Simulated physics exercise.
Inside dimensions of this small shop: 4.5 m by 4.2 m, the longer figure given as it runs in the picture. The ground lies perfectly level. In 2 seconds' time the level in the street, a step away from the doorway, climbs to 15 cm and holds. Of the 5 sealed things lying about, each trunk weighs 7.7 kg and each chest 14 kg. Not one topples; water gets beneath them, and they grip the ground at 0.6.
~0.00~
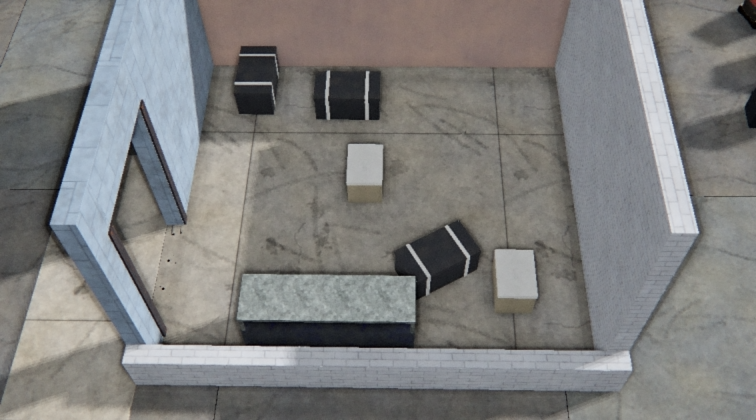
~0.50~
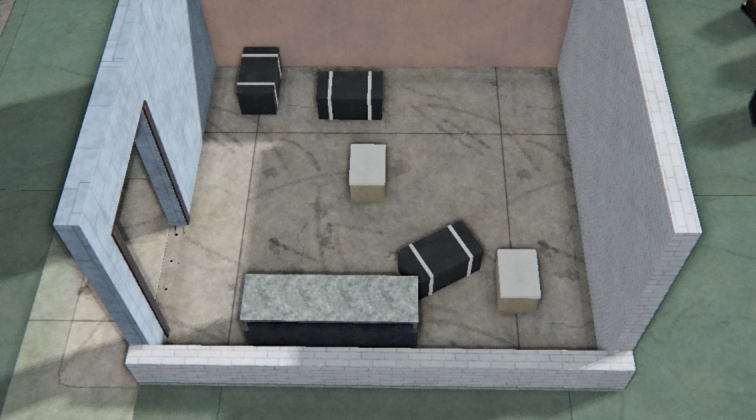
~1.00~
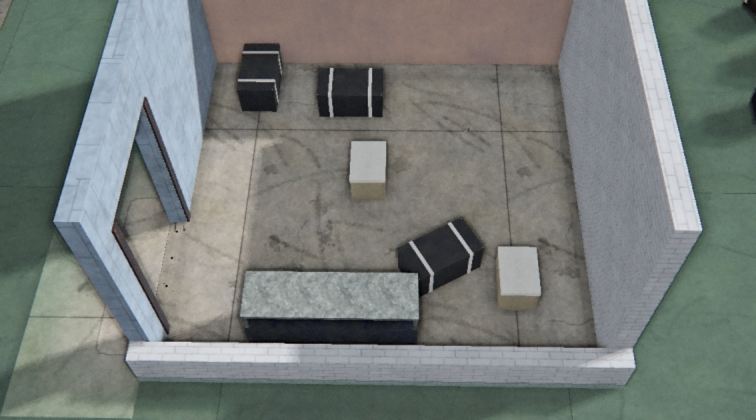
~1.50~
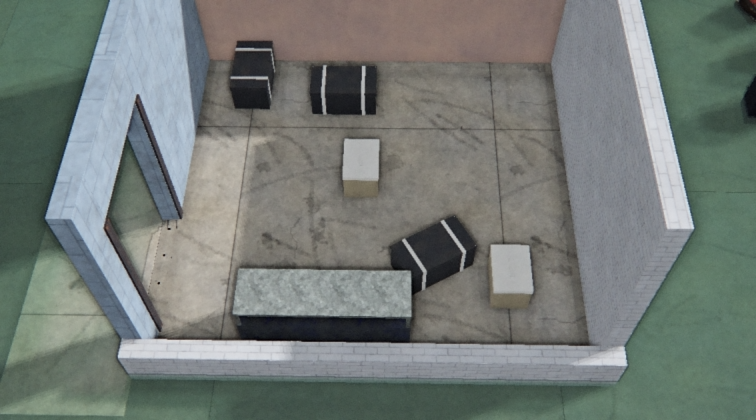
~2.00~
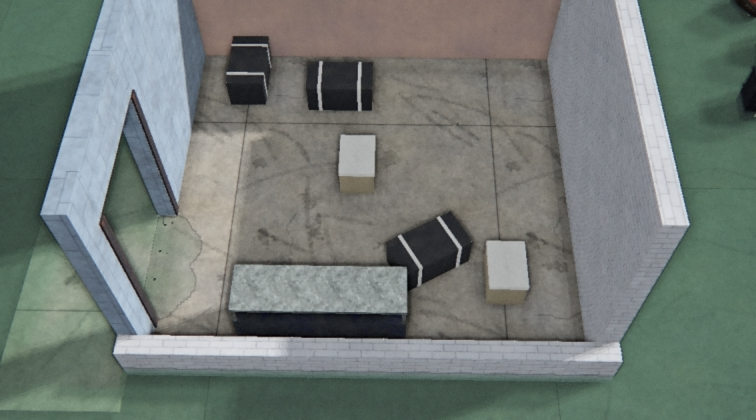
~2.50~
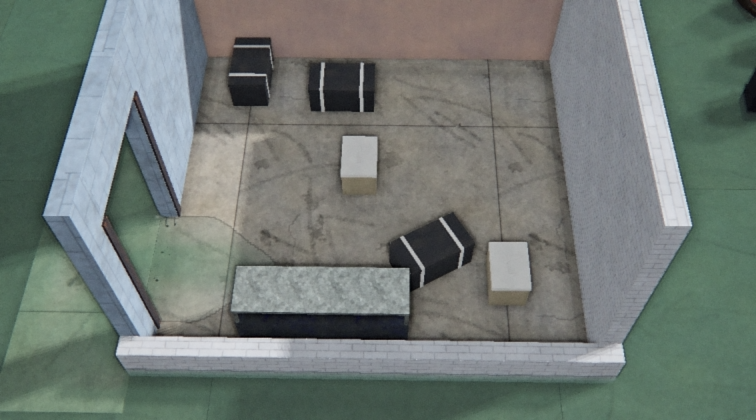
Green water spreading around a small roofless walled room, then creeping through the left doorway while boxes inside stay still.
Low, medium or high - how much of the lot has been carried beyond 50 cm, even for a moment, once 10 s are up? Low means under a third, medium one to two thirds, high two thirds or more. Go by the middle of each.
Low.
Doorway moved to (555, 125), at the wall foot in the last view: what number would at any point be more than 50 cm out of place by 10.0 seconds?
Result: 2.
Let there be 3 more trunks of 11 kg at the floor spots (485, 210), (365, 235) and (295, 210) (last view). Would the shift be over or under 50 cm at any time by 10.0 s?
In order: Farther; farther; farther.
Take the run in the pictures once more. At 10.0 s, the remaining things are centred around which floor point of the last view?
Averaged position, last view: Near pixel (394, 151).
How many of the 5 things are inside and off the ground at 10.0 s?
Count: 3.
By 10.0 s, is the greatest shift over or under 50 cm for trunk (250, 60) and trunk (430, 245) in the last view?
First within it, then beyond it.
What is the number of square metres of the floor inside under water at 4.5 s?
Near 8.0 m2 in all.
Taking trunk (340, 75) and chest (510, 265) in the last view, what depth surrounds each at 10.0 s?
First about 4 cm, second about 8 cm.
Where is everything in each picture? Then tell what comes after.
In the first frame, a trunk at (347, 85), on the bottom; a chest at (365, 163) rests on the ground; water covers 0.0 m2; 0 of 5 have shifted.
In the second frame, a trunk at (350, 85), on the bottom; a chest at (368, 163) rests on the ground; 0.0 m2 under water; 0 of 5 have shifted.
In the third frame, a trunk at (350, 82) rests on the ground; a chest at (368, 160), on the bottom; 0.0 m2 under water; 0 of 5 have shifted.
In the fourth frame, a trunk at (344, 79) rests on the ground; a chest at (361, 158) rests on the ground; 0.0 m2 under water; 0 of 5 have shifted.
In the fifth frame, a trunk at (340, 75) rests on the ground; a chest at (357, 154) rests on the ground; 0.3 m2 under water; 0 of 5 have shifted.
In the sixth frame, a trunk at (342, 76) rests on the ground; a chest at (359, 155) rests on the ground; 1.0 m2 under water; 0 of 5 have shifted.
After 3.5 s 0 of 5 are over 50 cm from their spots; 0 afloat.
After 4.5 s 0 of 5 are over 50 cm from their spots; 0 afloat.
After 7.0 s 1 of 5 are over 50 cm from their spots; 1 afloat.
After 10.0 s 1 of 5 are over 50 cm from their spots, and 1 have been at some point; 3 afloat.
